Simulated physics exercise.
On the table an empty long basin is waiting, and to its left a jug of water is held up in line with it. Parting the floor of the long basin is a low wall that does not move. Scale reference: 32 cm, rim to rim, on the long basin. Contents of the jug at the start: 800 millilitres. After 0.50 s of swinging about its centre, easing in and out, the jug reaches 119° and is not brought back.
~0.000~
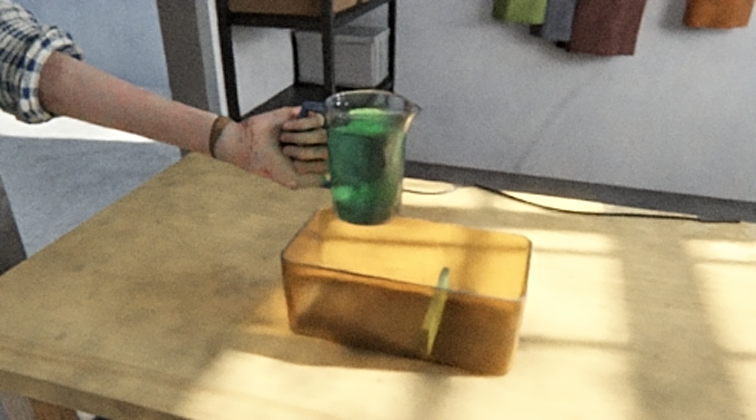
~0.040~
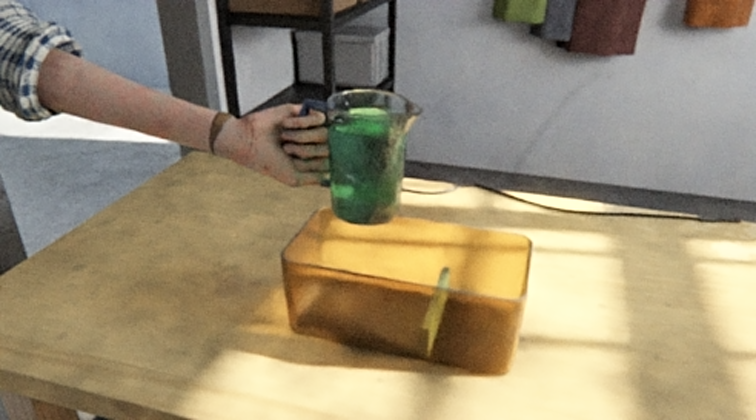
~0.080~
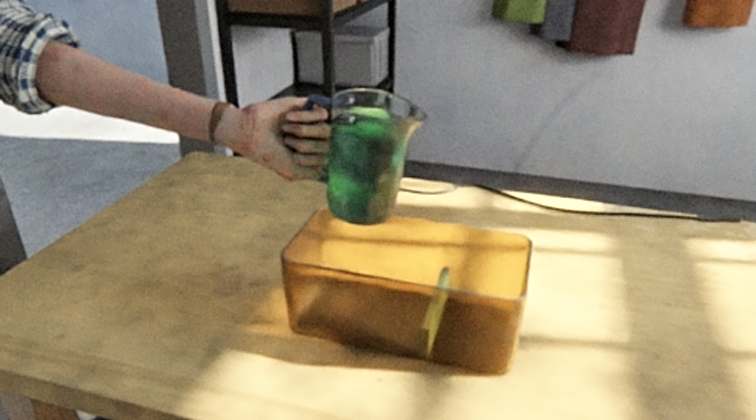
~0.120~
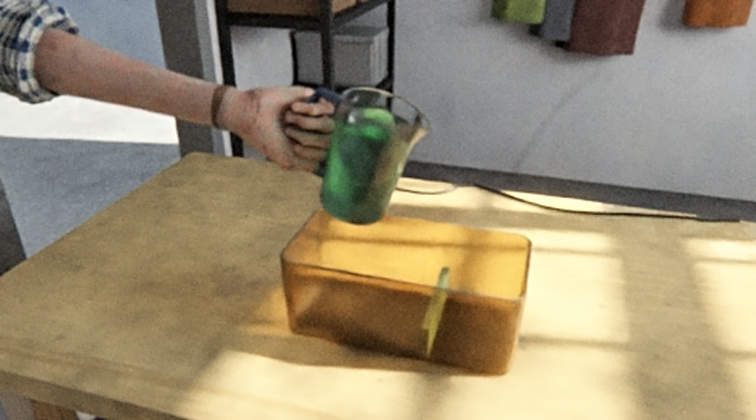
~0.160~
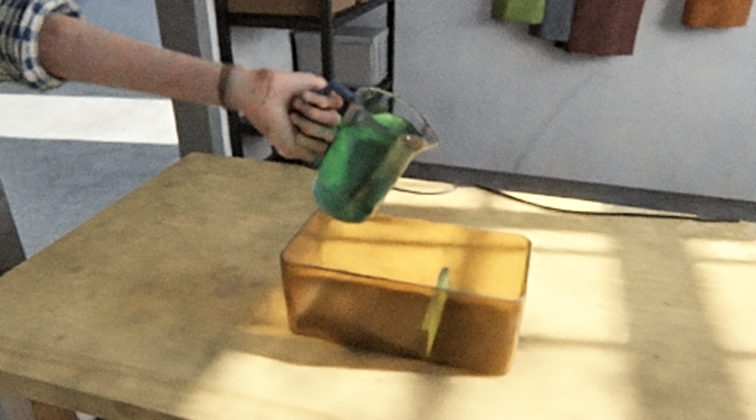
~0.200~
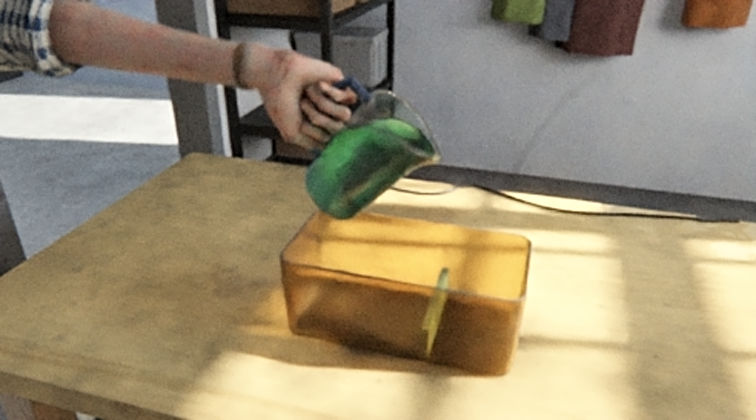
At first, a hand holds a clear jug of green liquid upright above the left part of an amber, see-through basin on a wooden table. The hand then tilts the jug to the right, slowly and then faster, until it leans steeply, the liquid shifting toward its lip while the basin stays still.
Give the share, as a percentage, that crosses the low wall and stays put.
Around 68 %.
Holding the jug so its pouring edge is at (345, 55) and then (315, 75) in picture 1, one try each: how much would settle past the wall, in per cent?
Roughly 5 per cent the first time and 10 per cent the second.
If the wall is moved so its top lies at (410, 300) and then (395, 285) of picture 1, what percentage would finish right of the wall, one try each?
Result: 80 per cent, then 90 per cent.
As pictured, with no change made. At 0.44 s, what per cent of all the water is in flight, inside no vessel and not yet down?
18 %.
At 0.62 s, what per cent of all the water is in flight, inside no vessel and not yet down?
Close to 16 in every hundred parts.
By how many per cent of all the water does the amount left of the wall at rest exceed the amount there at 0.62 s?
About 8 percent.
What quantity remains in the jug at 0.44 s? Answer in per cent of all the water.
Roughly 52 per cent.
After 0.44 s the tilt is 115° and 51 per cent is still to pour, 2 is left of the wall and 29 right of it.
After 0.62 s the tilt is 119° and 10 per cent is still to pour, 19 is left of the wall and 55 right of it.
After 0.80 s the tilt is 119° and 0 per cent is still to pour, 26 is left of the wall and 68 right of it.
After 1.00 s the tilt is 119° and 0 per cent is still to pour, 27 is left of the wall and 68 right of it.
In the end 27 per cent lies left of the wall, 68 right of it and 5 outside.
